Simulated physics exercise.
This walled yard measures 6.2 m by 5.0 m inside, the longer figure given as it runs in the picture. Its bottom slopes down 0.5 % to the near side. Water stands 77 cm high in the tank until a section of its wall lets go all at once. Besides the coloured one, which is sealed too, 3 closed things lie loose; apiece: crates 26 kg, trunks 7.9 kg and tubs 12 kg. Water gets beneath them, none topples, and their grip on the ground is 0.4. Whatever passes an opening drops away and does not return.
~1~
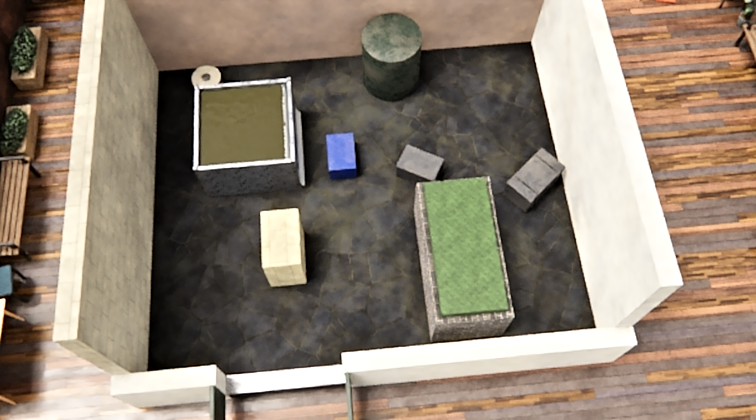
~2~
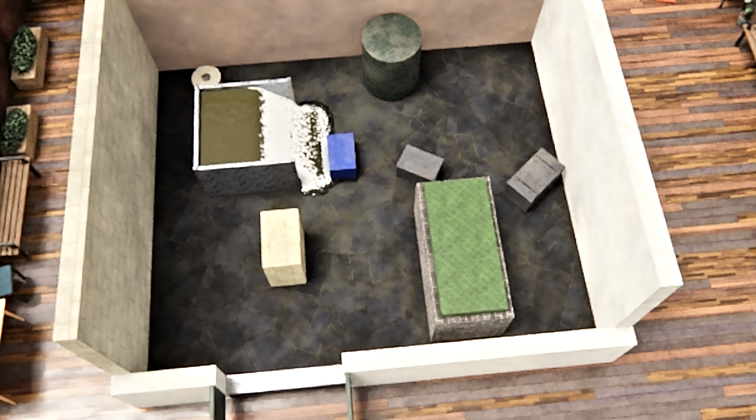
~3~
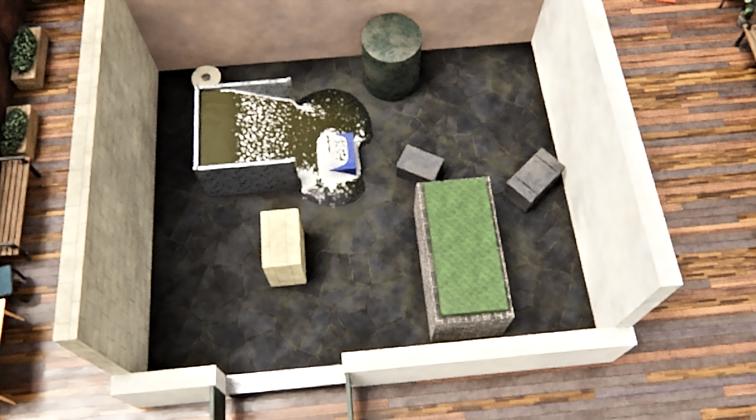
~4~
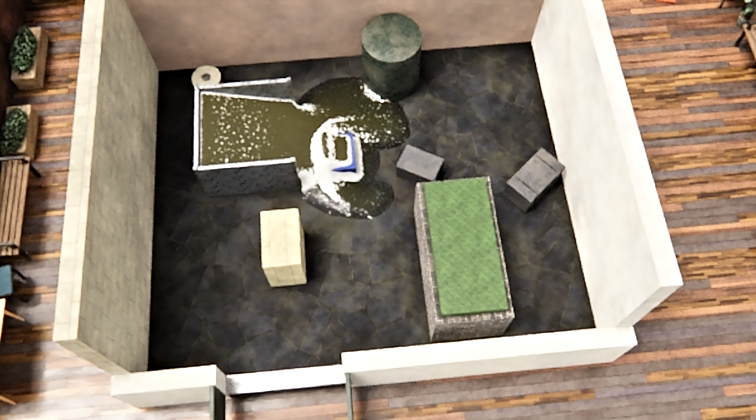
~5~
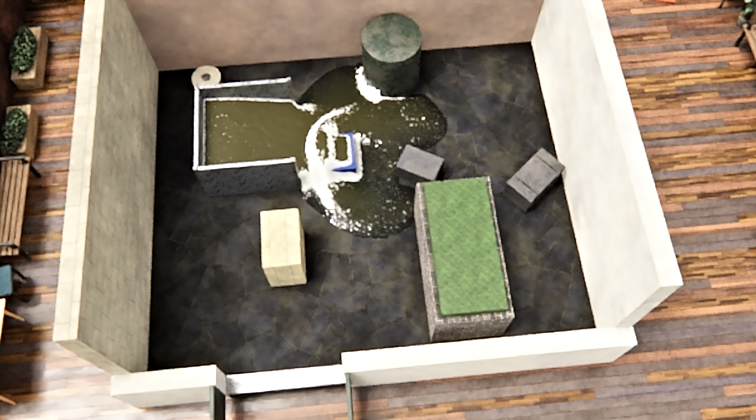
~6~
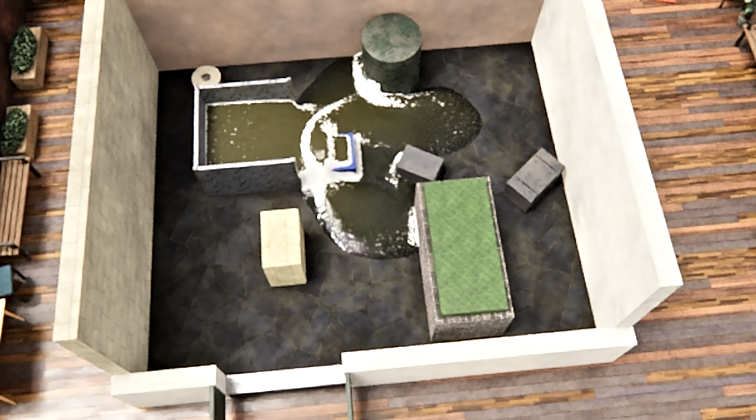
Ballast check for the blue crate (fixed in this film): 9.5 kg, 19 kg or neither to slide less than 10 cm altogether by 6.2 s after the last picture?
For it, neither weight holds it.
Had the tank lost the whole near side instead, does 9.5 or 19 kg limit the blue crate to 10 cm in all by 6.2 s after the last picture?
Then only the higher weight holds it.
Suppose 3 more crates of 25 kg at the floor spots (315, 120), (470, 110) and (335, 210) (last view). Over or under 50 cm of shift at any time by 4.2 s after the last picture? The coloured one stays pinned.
In that order: More, more, more.
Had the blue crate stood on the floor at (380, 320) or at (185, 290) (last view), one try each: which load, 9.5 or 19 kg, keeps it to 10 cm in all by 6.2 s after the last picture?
In that order: Only the larger holds; the smaller is enough.
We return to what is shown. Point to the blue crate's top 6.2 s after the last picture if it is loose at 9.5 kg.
Around (382, 201).
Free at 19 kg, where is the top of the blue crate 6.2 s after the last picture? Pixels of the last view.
Around (442, 147).
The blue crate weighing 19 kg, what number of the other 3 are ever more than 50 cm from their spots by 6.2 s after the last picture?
I count 2.
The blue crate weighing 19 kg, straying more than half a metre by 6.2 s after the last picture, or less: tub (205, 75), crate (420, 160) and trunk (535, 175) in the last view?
In that order: Less, past it, past it.
Then, 0.6 s after the last picture the blue crate would be 233 cm from its start with 9.5 kg and 222 cm from its start with 19 kg; 9 cm of water round it then.
Then, 2.3 s after the last picture the blue crate would be 316 cm from its start with 9.5 kg and 257 cm from its start with 19 kg; 14 cm of water round it then.
Then, 4.2 s after the last picture the blue crate would be 166 cm from its start with 9.5 kg and 198 cm from its start with 19 kg; 9 cm of water round it then.
Then, 6.2 s after the last picture the blue crate would be 102 cm from its start with 9.5 kg and 150 cm from its start with 19 kg; 7 cm of water round it then.
